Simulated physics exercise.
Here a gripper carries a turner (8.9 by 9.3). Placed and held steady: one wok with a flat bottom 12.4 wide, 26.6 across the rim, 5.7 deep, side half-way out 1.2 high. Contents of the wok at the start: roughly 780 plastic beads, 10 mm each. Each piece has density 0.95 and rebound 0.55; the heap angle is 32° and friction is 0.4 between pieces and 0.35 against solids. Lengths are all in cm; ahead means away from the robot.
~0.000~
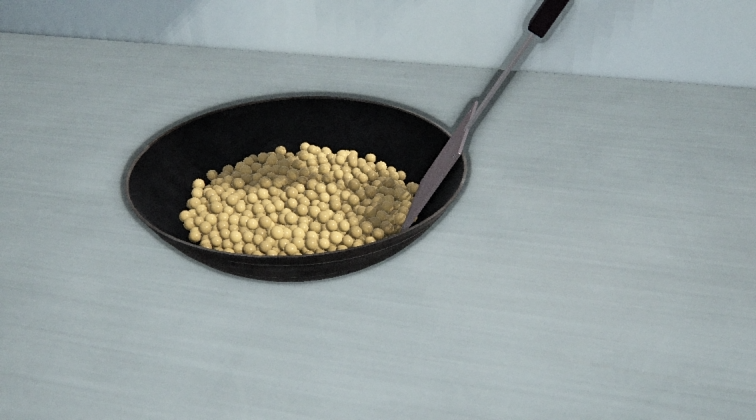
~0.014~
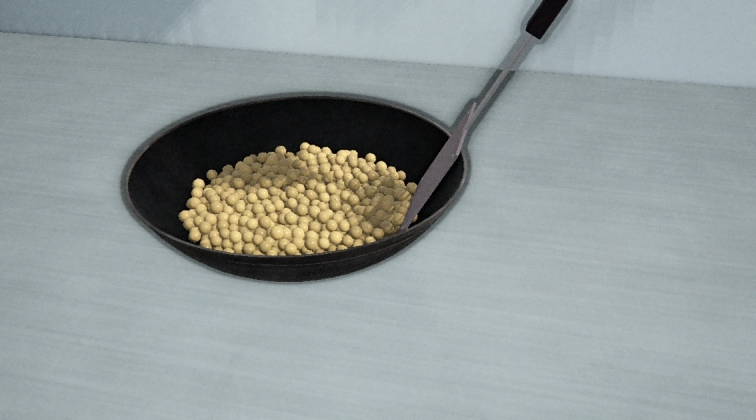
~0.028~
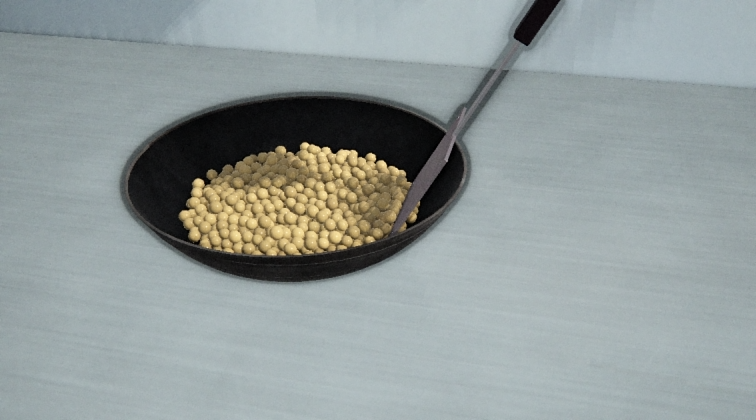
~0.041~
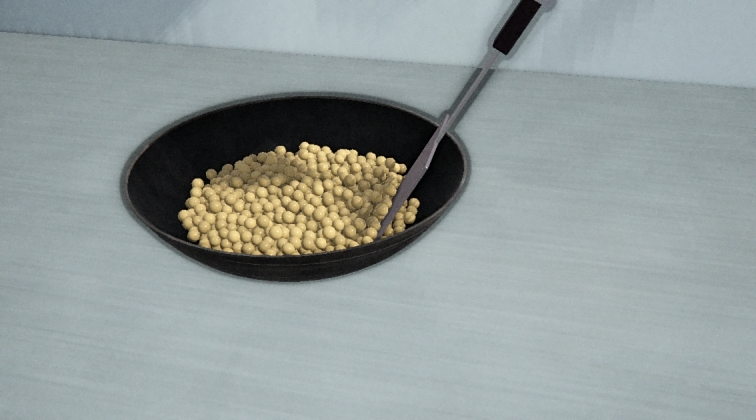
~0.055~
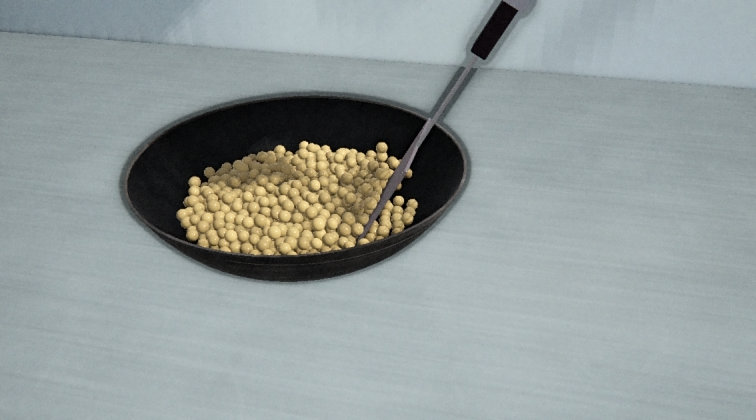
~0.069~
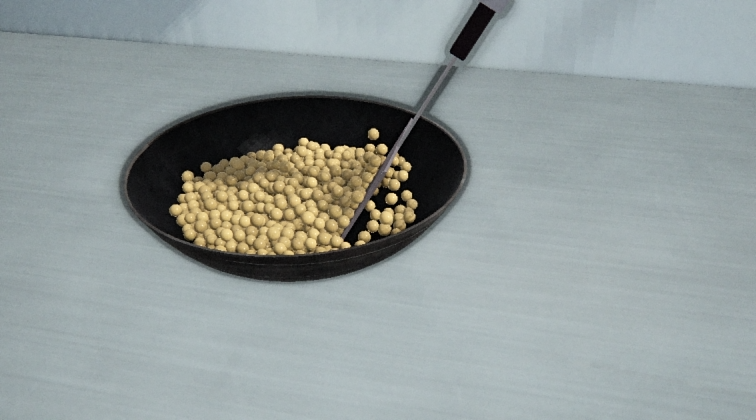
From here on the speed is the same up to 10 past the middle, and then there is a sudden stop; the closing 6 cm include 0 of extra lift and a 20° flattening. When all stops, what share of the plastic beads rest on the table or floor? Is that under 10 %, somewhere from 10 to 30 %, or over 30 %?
It is over 30 %.
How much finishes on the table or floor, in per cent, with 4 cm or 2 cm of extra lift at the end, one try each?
You'd get some 35 per cent with the first setting and some 40 per cent with the second.
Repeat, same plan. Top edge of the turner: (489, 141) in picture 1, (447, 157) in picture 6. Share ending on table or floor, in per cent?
Close to 20 in a hundred.
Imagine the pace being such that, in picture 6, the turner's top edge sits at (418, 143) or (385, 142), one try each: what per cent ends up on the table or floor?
Respectively, some 30 and 50 per cent.
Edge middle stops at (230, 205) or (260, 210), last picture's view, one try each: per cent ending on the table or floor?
Close to 5 and close to 0 per cent, respectively.
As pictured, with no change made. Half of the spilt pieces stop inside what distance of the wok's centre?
I'd say some 28 centimetres, give or take.
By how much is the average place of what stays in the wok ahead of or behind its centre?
Offset forward: Around 2.5 cm.
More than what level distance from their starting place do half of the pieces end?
Near 8 cm, measured level.
After 0.11 s, sloping 61°, highest piece 11 above the table; 778 in the wok, 3 on the blade or in flight.
After 0.16 s, sloping 56°, highest piece 17 above the table; 777 in the wok, 4 on the blade or in flight.
After 0.38 s, sloping 41°, highest piece 16 above the table; 457 in the wok, 111 on the table or floor, 213 on the blade or in flight.
After 1.43 s, sloping 41°, highest piece 6 above the table; 455 in the wok, 326 on the table or floor.
At rest, 455 in the wok, 326 on the table or floor. That is 42 % on the table or floor.
